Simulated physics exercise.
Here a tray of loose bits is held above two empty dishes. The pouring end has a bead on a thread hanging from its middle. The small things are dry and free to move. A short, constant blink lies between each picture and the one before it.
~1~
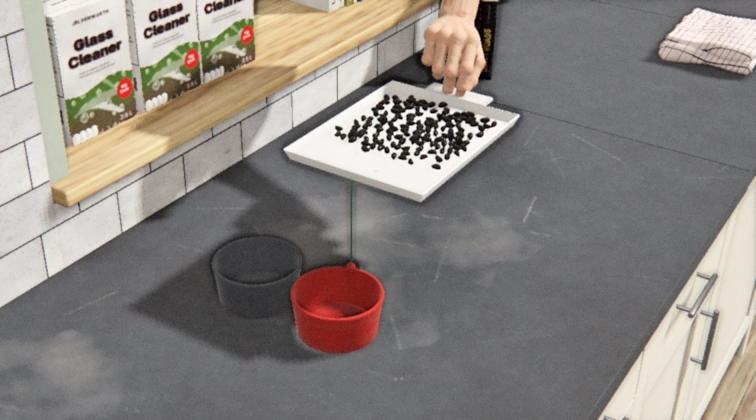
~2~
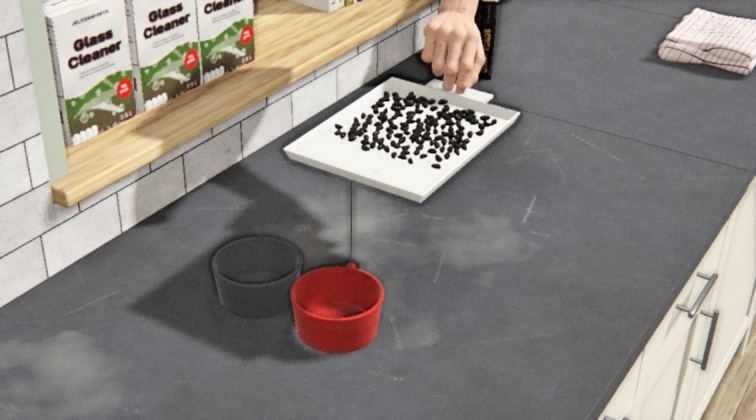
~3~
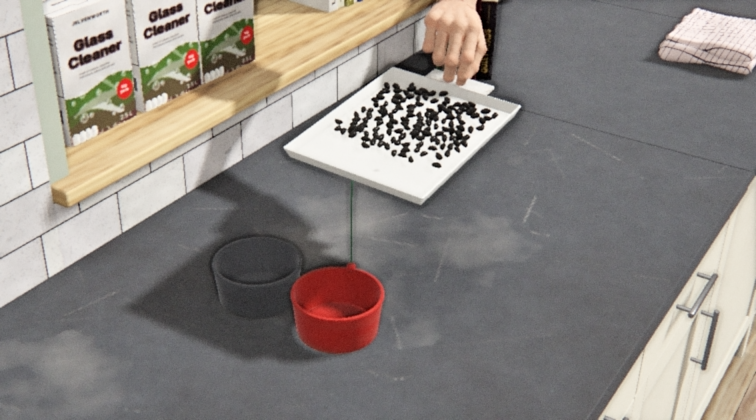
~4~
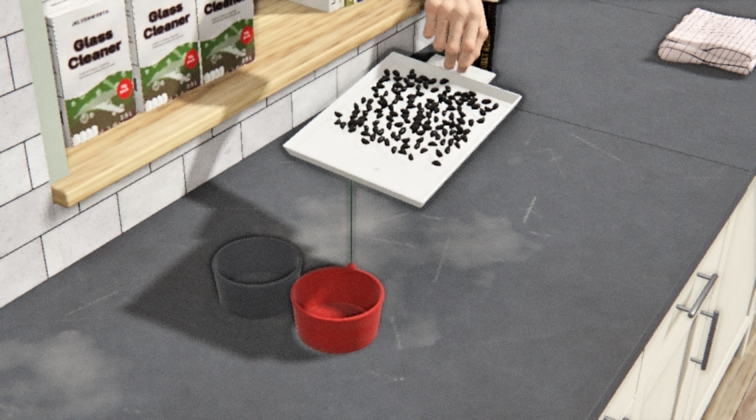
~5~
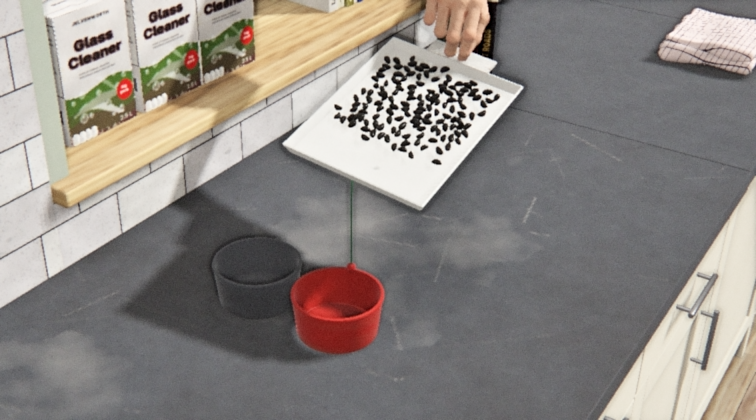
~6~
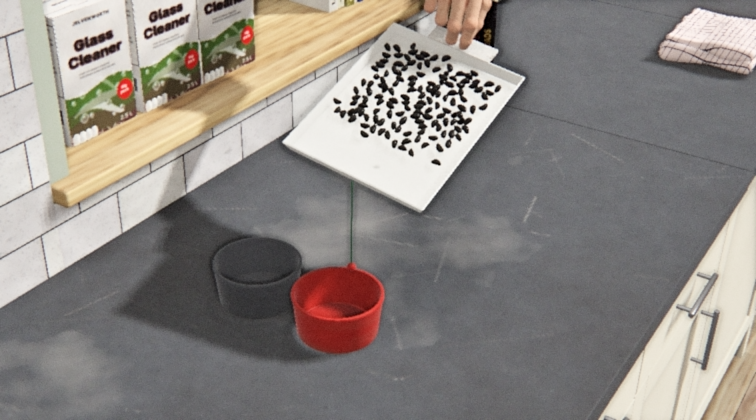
White tray of black beans tilting gradually in a hand's grip above a dark dish and a red dish on a grey counter.
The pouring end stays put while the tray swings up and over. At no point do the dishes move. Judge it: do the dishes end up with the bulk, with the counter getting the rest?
No, the bulk goes on the counter.
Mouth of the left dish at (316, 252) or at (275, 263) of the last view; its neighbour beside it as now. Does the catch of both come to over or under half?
The pair would catch the lesser share the first time and the lesser share the second time.
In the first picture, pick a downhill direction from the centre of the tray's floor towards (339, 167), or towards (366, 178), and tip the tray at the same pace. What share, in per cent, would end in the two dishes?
You'd see roughly 80 per cent the first time and 50 per cent the second.
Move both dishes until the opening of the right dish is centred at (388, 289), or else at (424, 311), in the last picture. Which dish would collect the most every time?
Try 1: The dish to the right; try 2: The dish to the right.
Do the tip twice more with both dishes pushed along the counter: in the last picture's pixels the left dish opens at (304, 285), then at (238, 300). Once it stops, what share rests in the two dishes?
80, then 0 %.
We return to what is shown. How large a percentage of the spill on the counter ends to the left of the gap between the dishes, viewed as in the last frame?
Close to 0 %.
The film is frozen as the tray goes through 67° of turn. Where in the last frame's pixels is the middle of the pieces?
The load is centred about (409, 202).
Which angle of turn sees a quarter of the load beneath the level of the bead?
Near 75 degrees.
Soon after the last picture, tray tipped steeply; about two thirds on the tray; a stray few outside both; about a third in the air.
A little later, tray tipped past a quarter turn; a small part in the right dish; most outside both; a stray few in the air.
Later still, tray tipped past a quarter turn; a small part in the right dish; nearly all outside both.
At rest, tray tipped past a quarter turn; a small part in the right dish; none in the left dish; nearly all outside both.
